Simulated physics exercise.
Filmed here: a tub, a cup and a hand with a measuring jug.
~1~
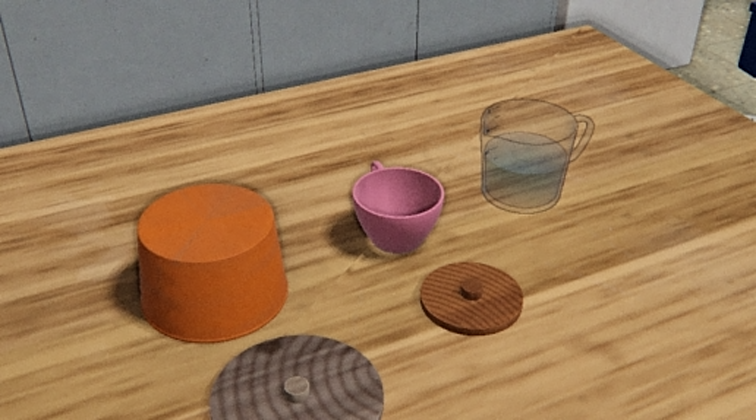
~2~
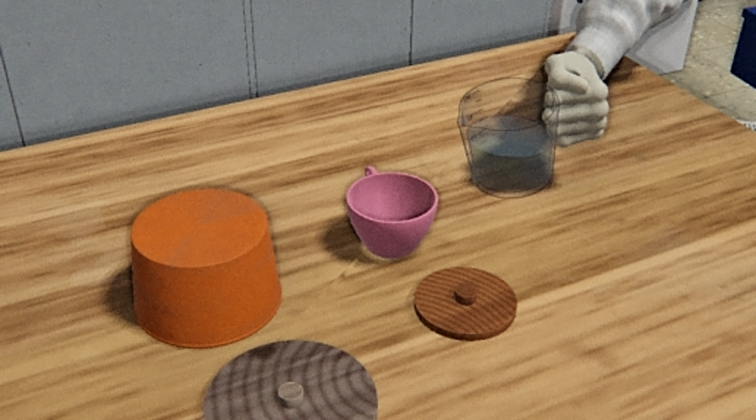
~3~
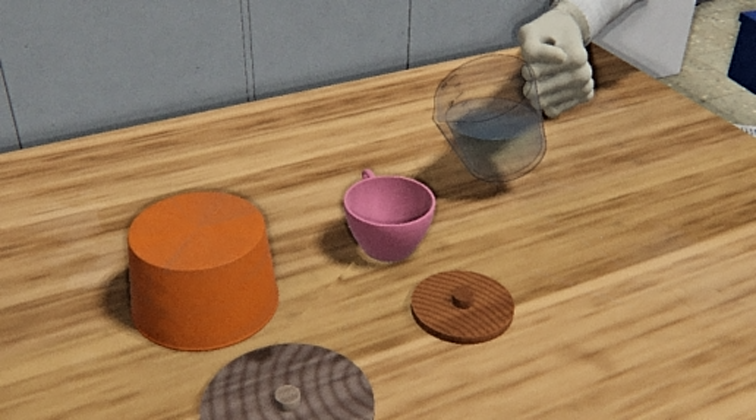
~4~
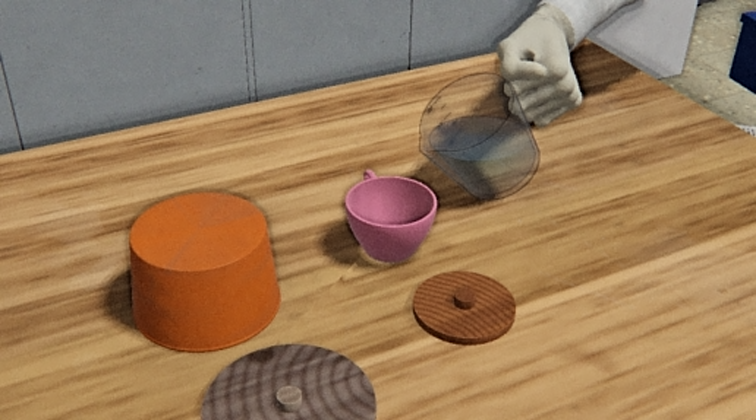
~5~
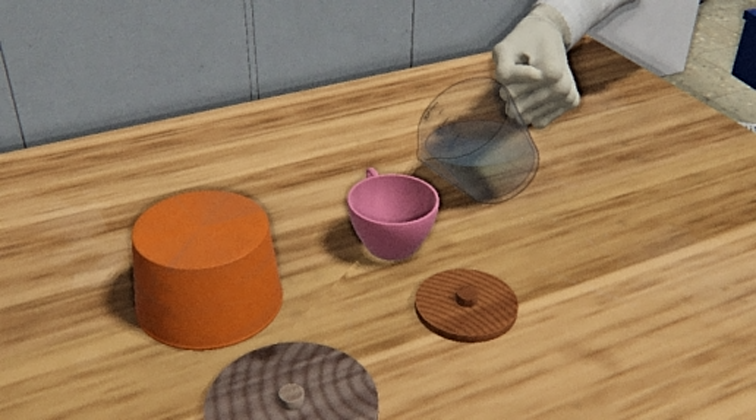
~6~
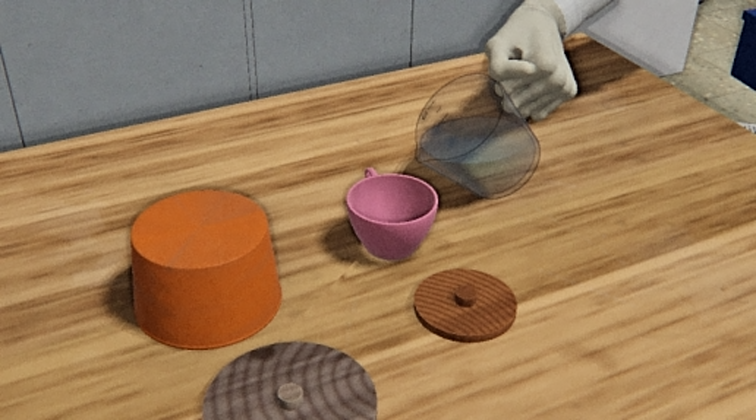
On a wooden table, a gloved hand grips a clear jug and tilts it leftward.
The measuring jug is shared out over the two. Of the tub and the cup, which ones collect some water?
My prediction: The tub will turn it aside; the cup will scoop it up.
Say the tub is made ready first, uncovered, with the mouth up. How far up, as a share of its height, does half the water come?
My estimate is 15 %.
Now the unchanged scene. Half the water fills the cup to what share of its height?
Roughly 65 per cent of its height.
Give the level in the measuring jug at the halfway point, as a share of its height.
Estimate: Around 30 per cent of the height.
Shortly, the water goes into the cup.
Then, it runs off the upturned base of the tub.
At the finish, the cup has its share inside; the tub is empty, in a puddle.
